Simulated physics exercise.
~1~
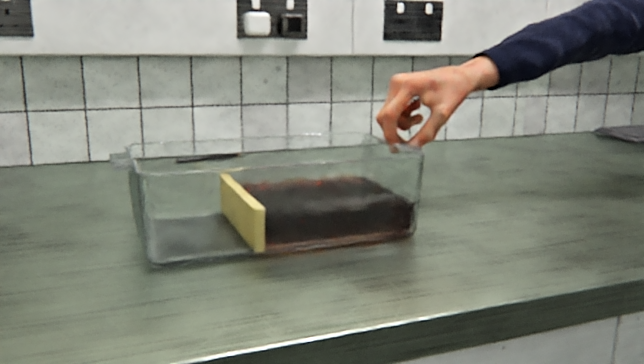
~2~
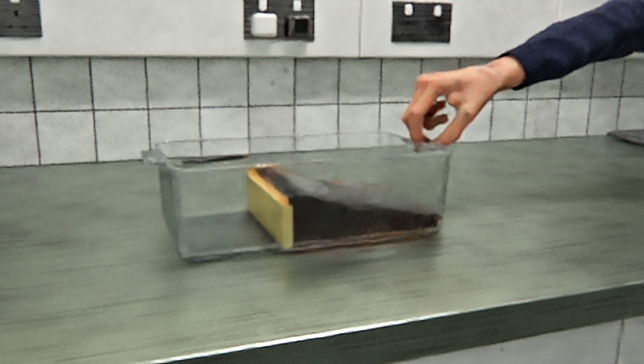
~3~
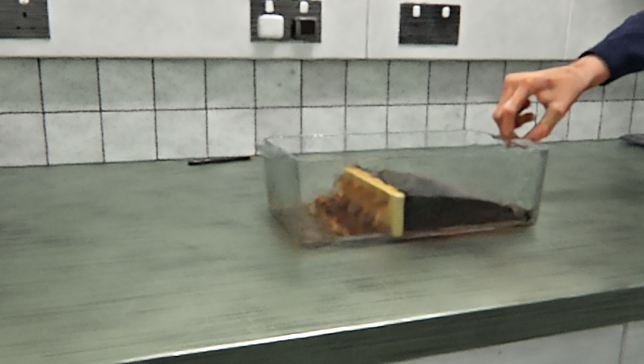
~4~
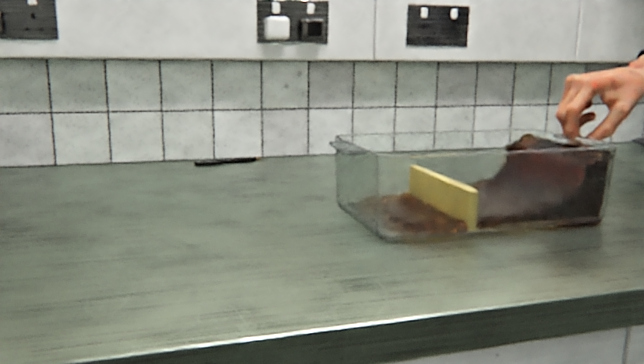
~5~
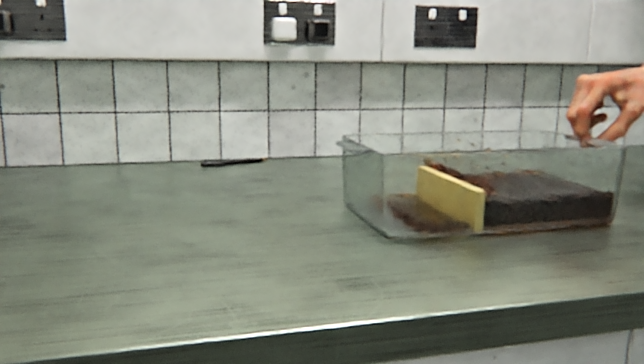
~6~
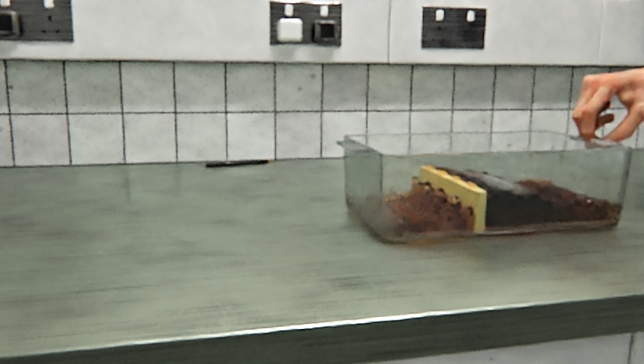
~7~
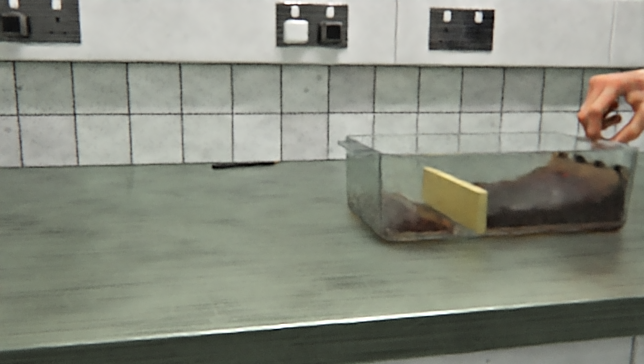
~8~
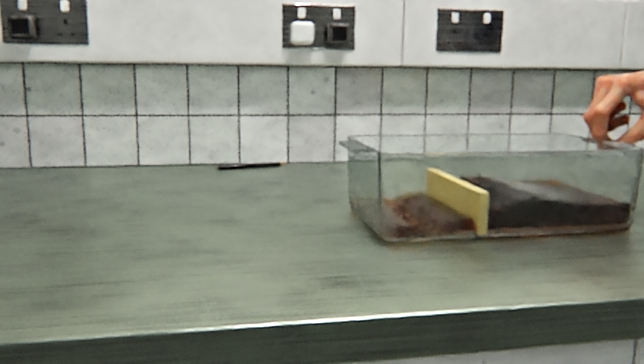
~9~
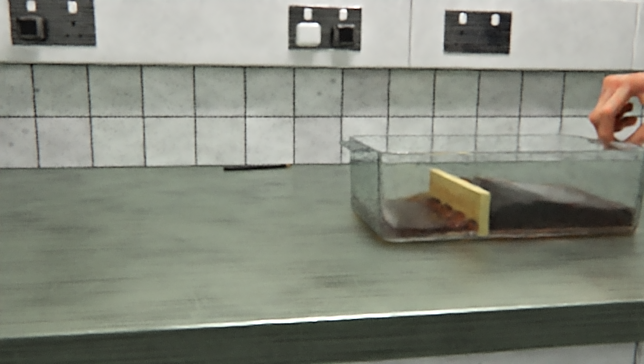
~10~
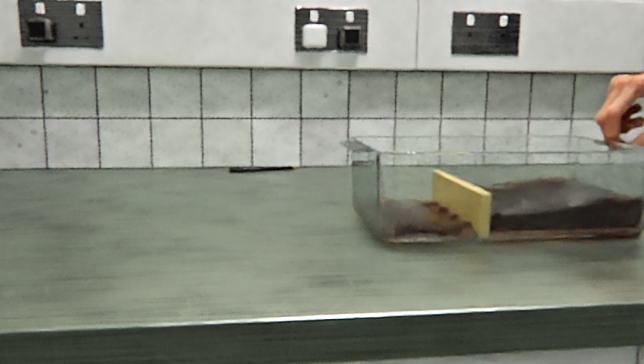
At first, a clear rectangular tub sits on a grey-green worktop, with dark brown liquid to the right of a low yellow wall and nothing to the left. A hand gripping the rim pulls the tub to the right, and the liquid sinks near the hand and climbs against the wall. Some spills over into the empty left part. As the tub slows, the liquid surges up at the right end, then rolls back and splashes over the wall again. Finally the sloshing eases, leaving a shallow pool on the left and most of the liquid on the right.
